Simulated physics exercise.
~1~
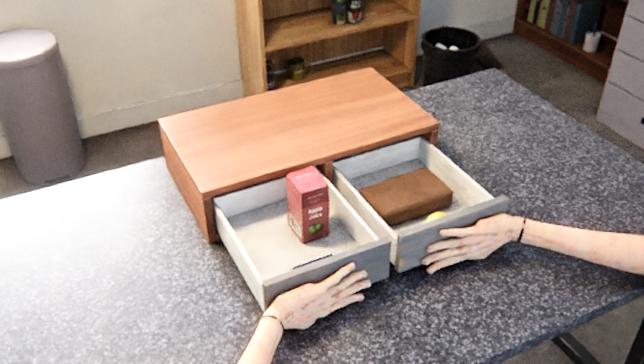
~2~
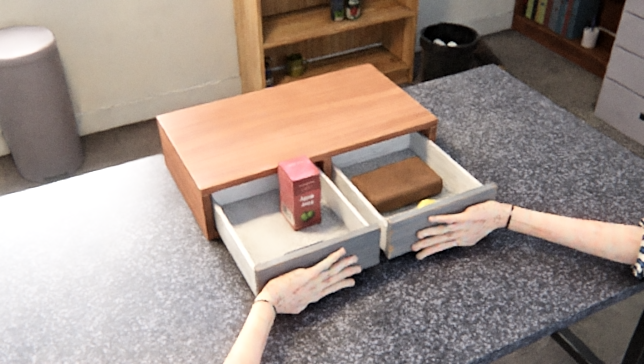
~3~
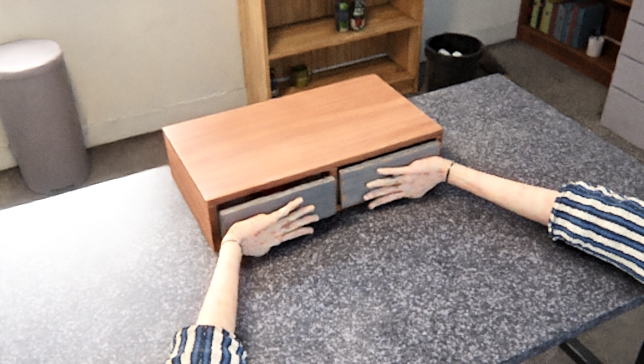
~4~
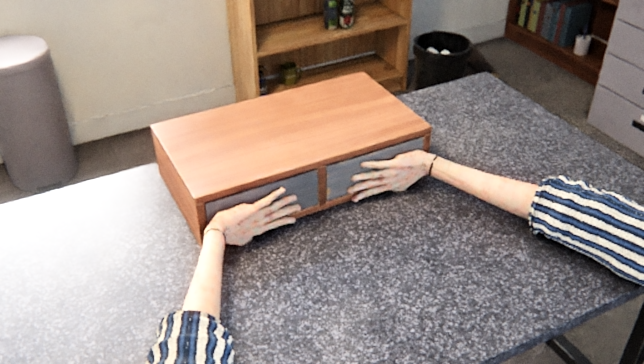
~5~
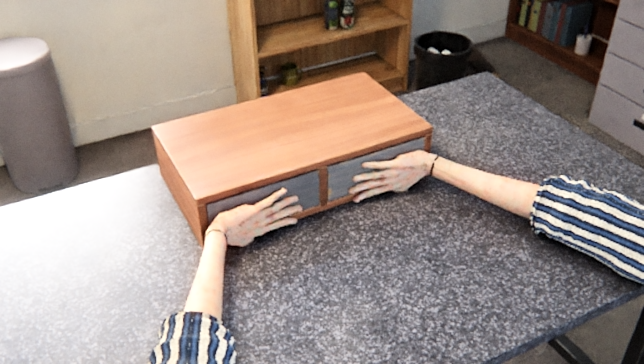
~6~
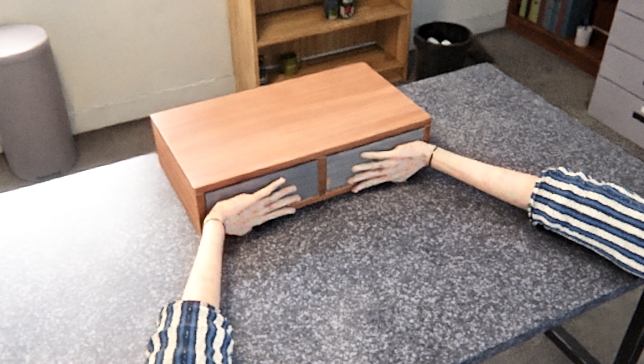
We see two hands pushing in the open drawers of a small wooden chest on a speckled table, the left holding a red box and the right a brown block and something yellow, until both drawers sit shut with the hands resting against their fronts.
